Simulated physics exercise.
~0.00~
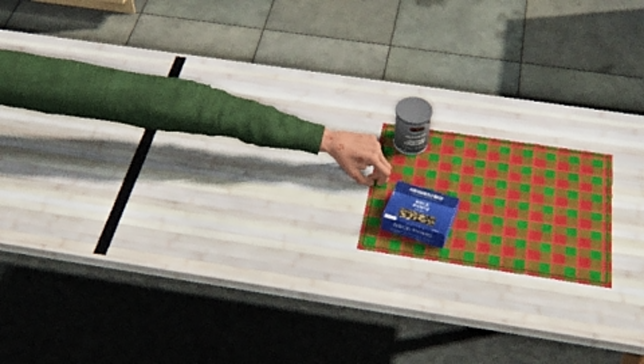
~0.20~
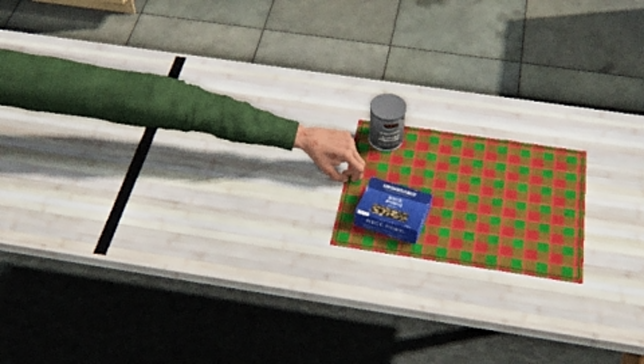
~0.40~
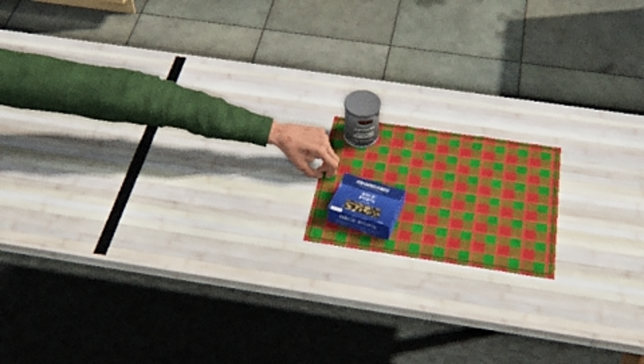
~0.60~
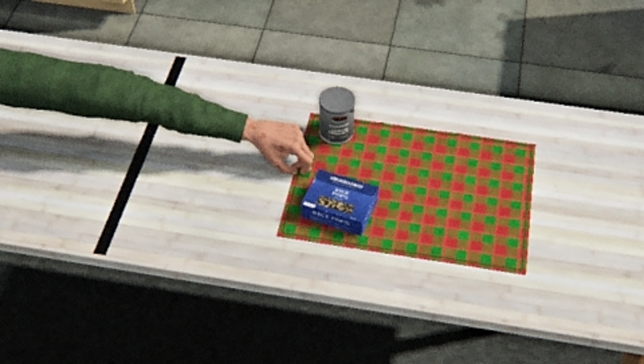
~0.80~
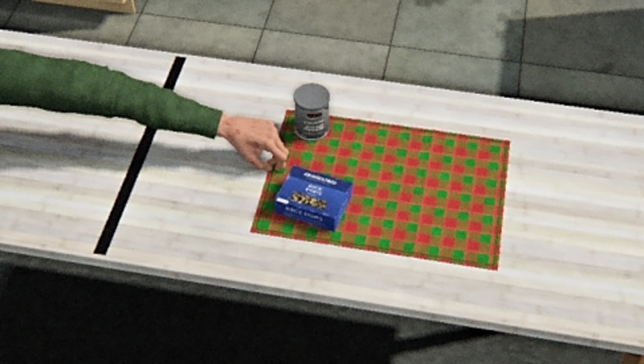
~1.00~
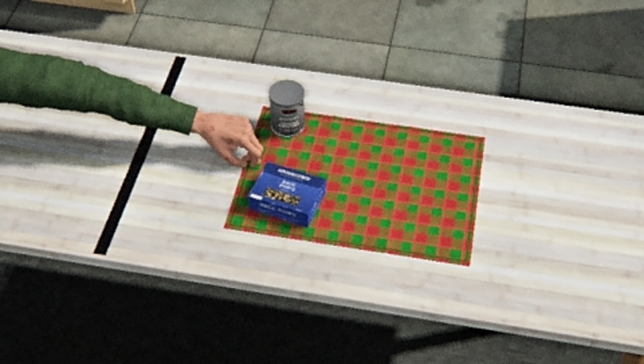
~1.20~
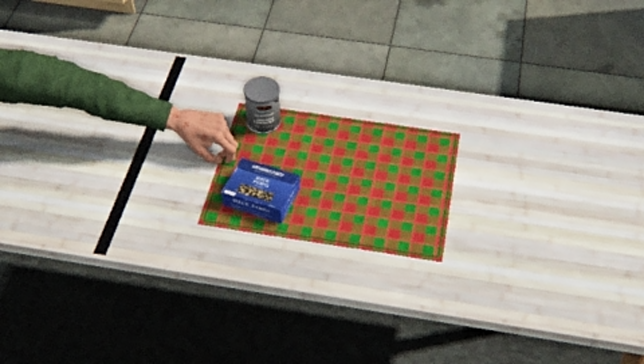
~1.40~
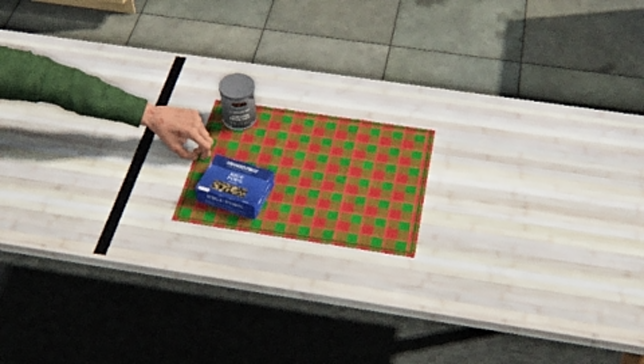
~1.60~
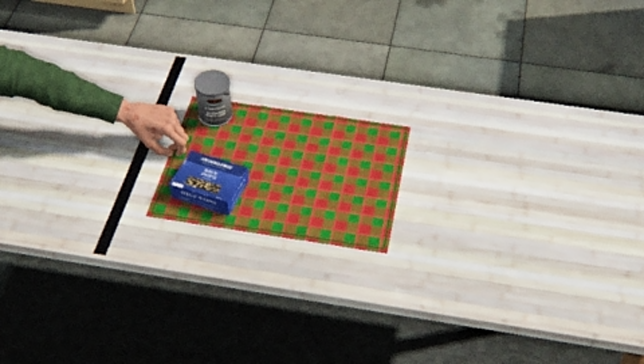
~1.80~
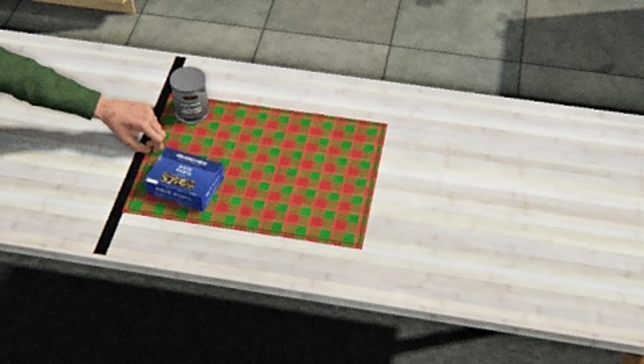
On a pale wooden table beside grey paving, seen from above at an angle by a still camera, a dark tape line crosses the boards to the left. A red and green checked place mat lies on the right, with an upright grey tin at its upper left corner and a blue packet below it. A hand in a green sleeve, at the mat's left edge, draws the cloth steadily leftward. The tin and packet ride along, keeping their places. Finally the mat's left edge reaches the tape, with the tin still upright and both items still on the cloth.
